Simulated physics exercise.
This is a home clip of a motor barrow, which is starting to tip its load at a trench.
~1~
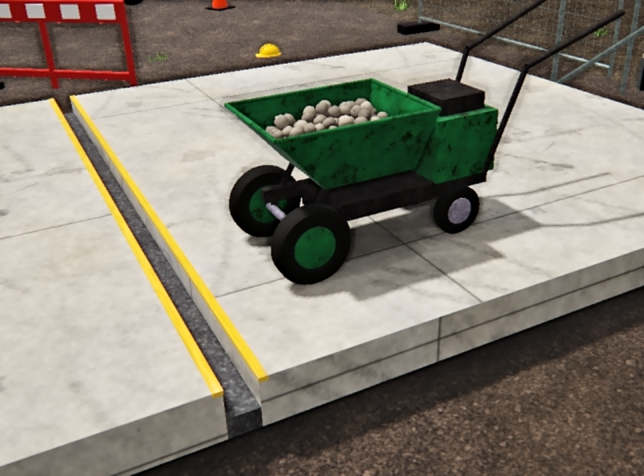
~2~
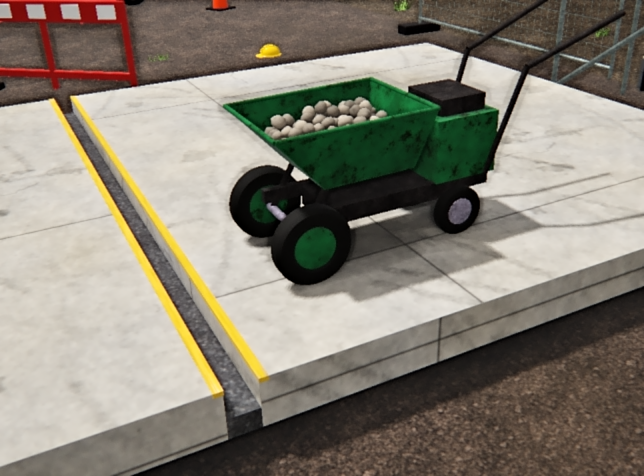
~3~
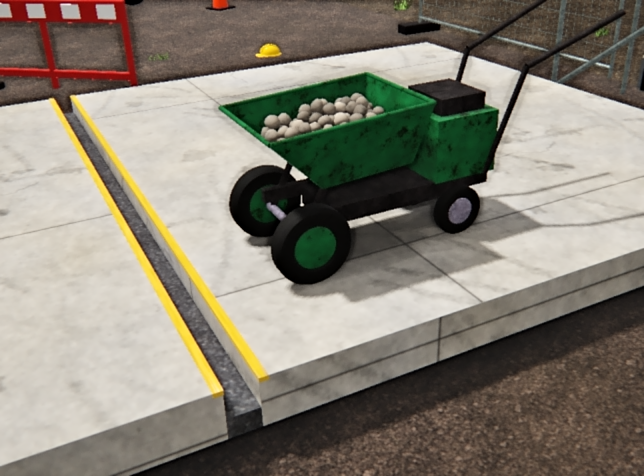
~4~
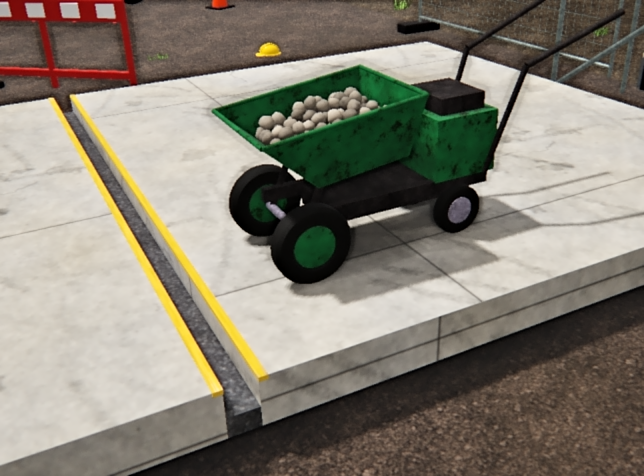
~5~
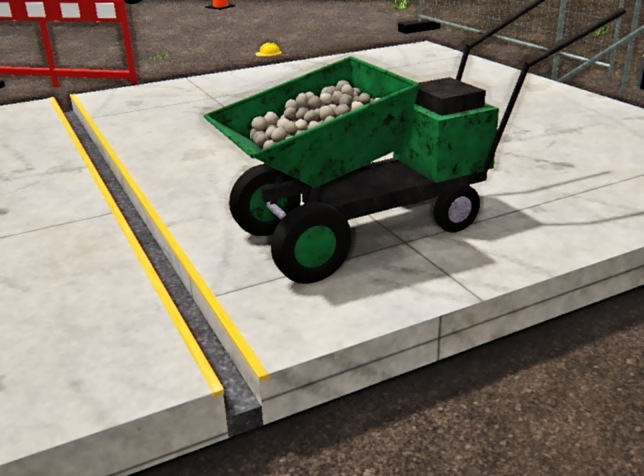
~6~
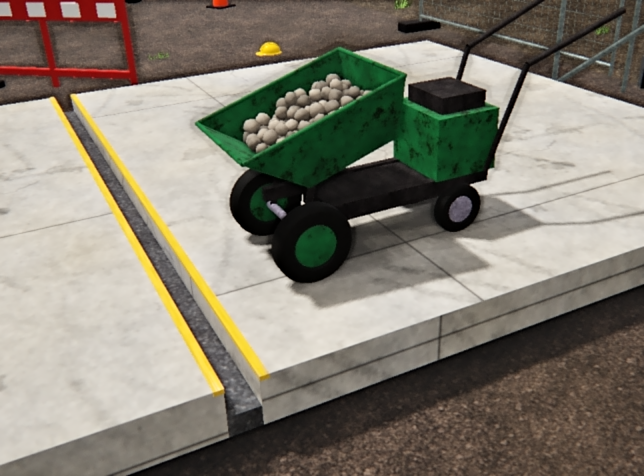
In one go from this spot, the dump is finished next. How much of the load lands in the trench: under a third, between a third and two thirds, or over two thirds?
Under a third.
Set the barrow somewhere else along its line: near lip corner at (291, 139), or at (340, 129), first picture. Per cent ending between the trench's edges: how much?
Some 40 in a hundred, then some 50 in a hundred.
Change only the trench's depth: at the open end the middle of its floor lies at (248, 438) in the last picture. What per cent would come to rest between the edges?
It works out to some 20 per cent.
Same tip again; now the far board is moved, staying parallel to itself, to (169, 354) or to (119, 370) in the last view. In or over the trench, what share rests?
In order: 50 per cent, then 100 per cent.
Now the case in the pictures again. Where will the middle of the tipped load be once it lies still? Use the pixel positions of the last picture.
Centre at rest, last view: Approx. (119, 295).
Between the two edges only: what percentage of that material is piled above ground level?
Around 0 per cent.
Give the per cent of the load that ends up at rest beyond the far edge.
I'd put it at around 80 percent.
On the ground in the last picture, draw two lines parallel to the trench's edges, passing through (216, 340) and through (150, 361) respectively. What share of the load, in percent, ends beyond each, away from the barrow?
Respectively 90 and 50 percent.
Soon, skip tipped steeply; all in the skip.
A while on, skip tipped right over; most in the skip; a stray few in or heaped over the trench; about a quarter beyond it; a stray few falling.
Towards the end, skip tipped right over; a stray few in the skip; about a quarter in or heaped over the trench; most beyond it.
Finally, skip tipped right over; about a quarter in or heaped over the trench; most beyond it.
